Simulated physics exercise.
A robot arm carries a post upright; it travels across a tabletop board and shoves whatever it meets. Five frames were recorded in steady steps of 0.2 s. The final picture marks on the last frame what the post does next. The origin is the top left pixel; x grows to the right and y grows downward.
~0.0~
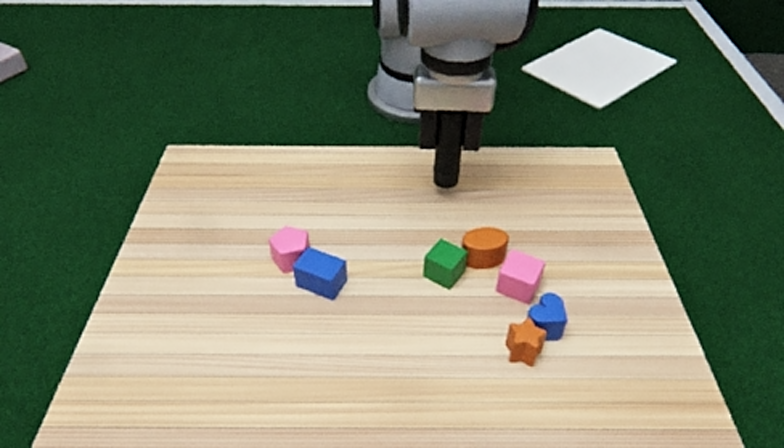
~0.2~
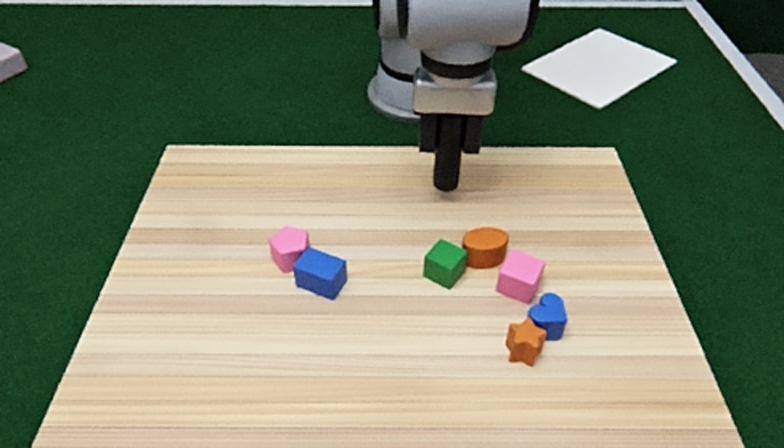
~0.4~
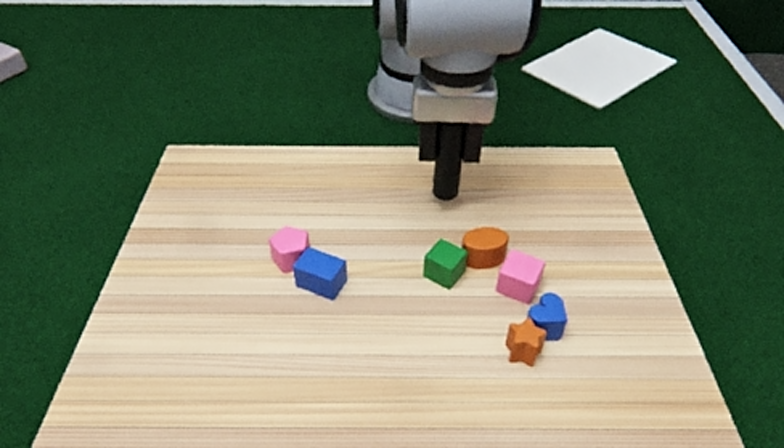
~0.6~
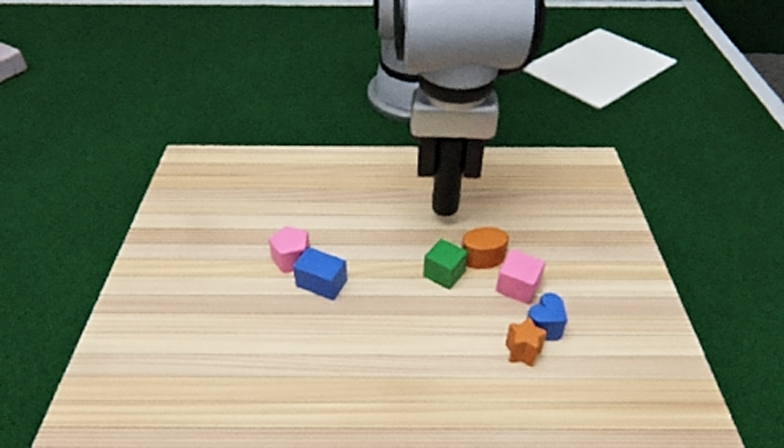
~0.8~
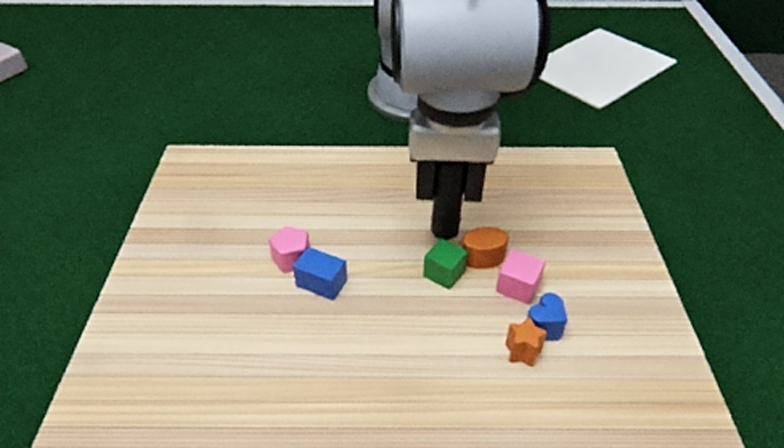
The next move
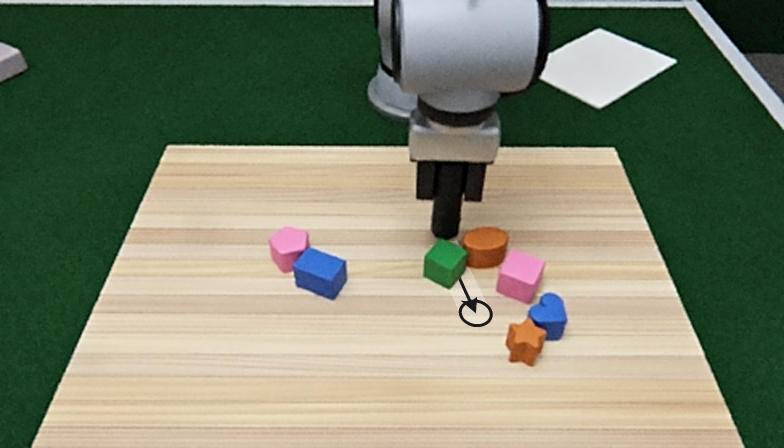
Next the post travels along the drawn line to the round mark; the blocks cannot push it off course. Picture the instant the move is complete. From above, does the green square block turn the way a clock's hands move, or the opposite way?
It goes clockwise.
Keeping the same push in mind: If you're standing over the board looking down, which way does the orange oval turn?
Verdict: Counterclockwise.
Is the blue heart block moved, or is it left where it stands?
That block is not shifted.
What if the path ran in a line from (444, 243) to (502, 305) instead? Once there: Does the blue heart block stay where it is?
Final answer: Yes.
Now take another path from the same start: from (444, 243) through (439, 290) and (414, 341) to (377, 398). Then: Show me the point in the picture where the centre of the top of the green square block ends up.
The middle of its upper face should be somewhere near (455, 321).
The drawn path runs in a line from (444, 243) to (476, 313).
What follows on the original path. Halfway along, post at (460, 265); green square block at (447, 278); orange oval at (493, 245), turned 45° anticlockwise.
At the end, post at (478, 302); green square block at (444, 293), turned 40° clockwise; orange oval at (493, 245), turned 45° anticlockwise; pink square block not moved; blue heart block not moved.
